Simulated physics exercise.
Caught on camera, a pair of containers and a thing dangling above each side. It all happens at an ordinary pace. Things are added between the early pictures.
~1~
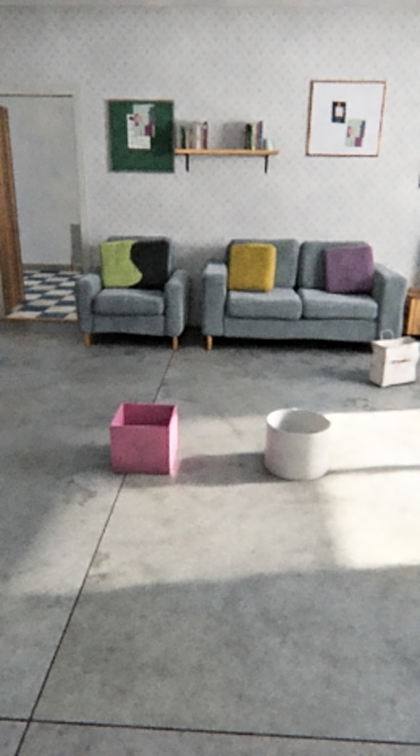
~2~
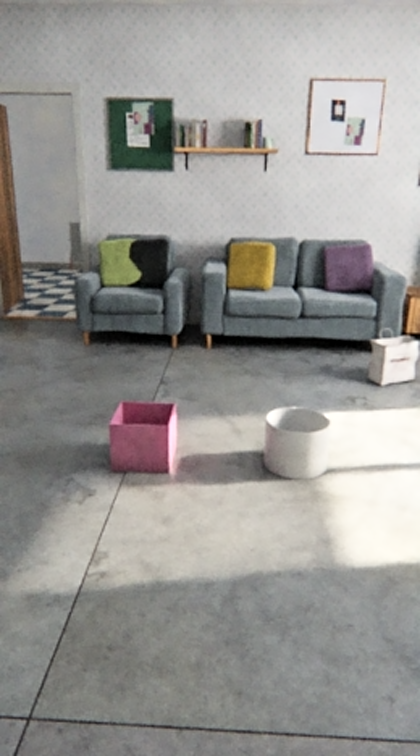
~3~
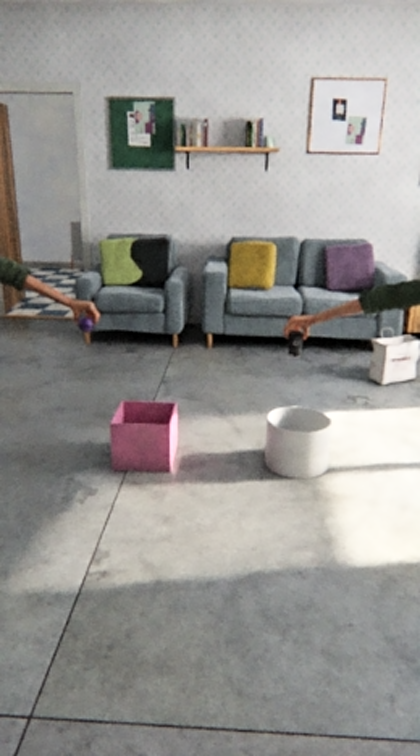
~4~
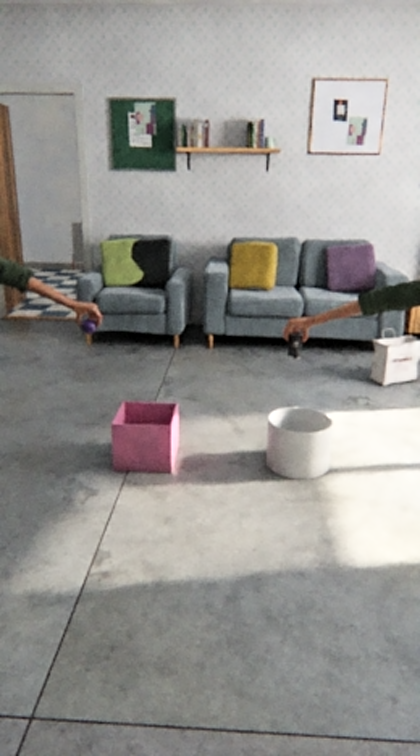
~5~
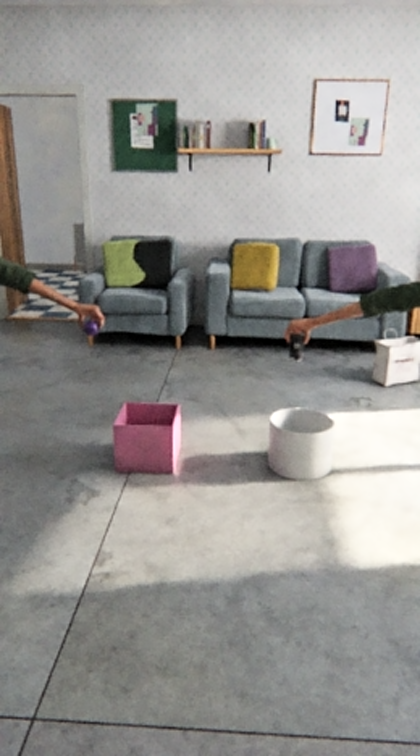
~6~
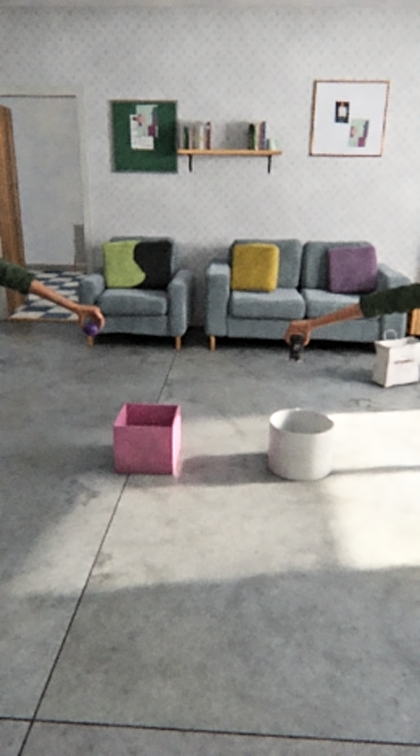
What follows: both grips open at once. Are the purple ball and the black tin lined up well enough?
Outcome: The purple ball misses and the black tin lands inside.
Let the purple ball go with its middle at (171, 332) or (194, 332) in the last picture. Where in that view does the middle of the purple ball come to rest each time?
About (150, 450) and (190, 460).
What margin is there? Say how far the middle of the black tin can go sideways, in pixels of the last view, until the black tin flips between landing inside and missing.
A shift of 20 pixels, going left.
Then, 0.22 s after the last picture, purple ball falling near (93, 361); black tin falling near (294, 380).
Then, 0.38 s after the last picture, purple ball falling near (97, 436); black tin falling near (289, 455).
Then, 0.60 s after the last picture, purple ball falling near (97, 434); black tin falling near (289, 450).
At rest, the purple ball falls beside it, near (98, 451); the black tin is caught, near (289, 453).
